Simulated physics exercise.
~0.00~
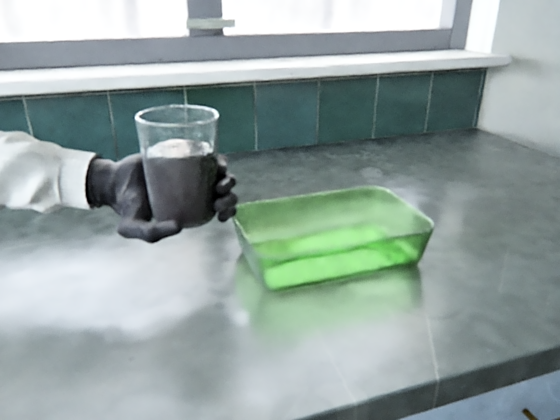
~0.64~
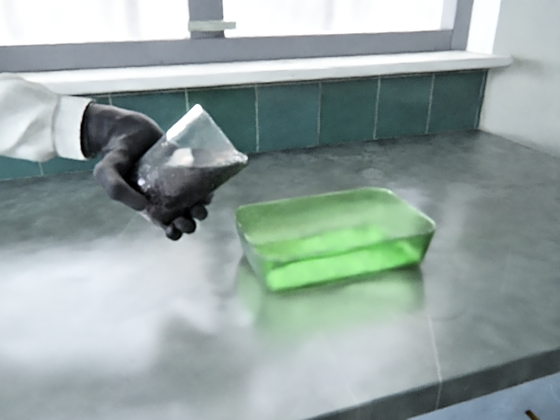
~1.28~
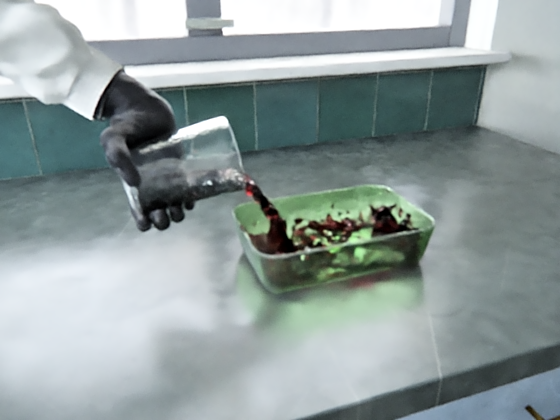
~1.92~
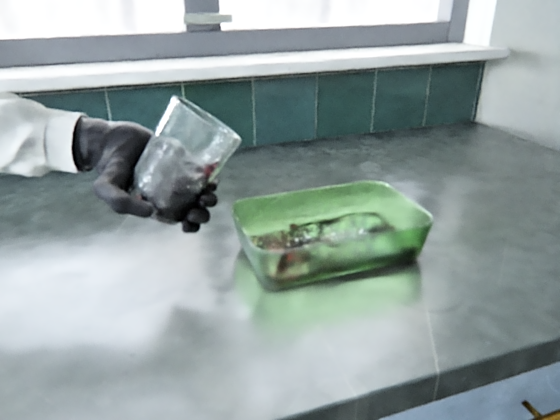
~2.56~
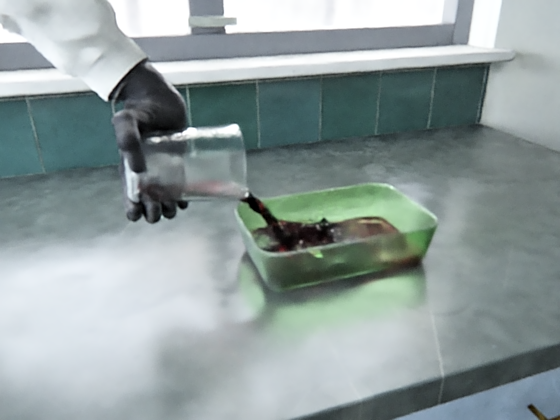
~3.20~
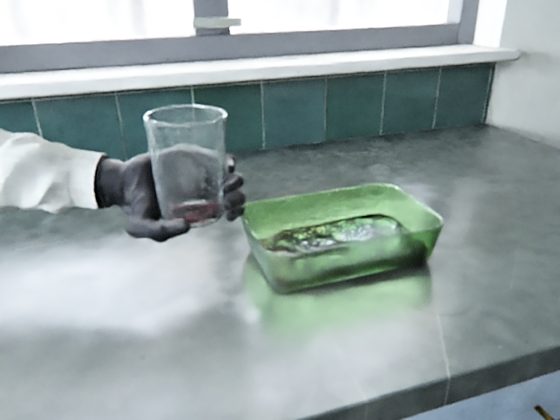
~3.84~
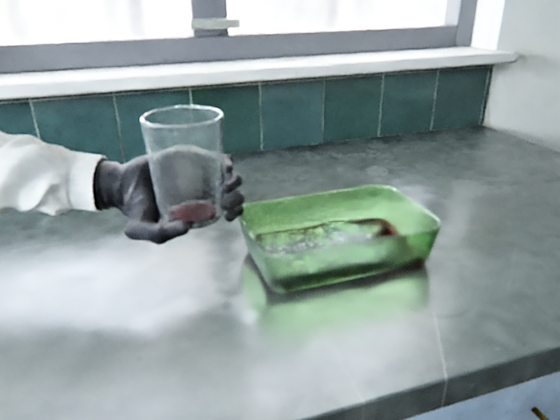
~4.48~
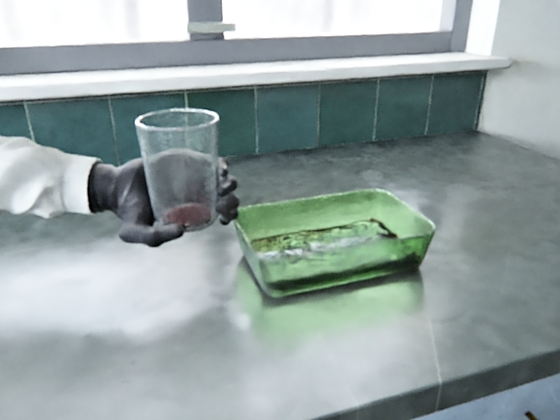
On a grey worktop, a gloved hand tips a glass of dark red liquid twice into a green dish, then holds it upright.
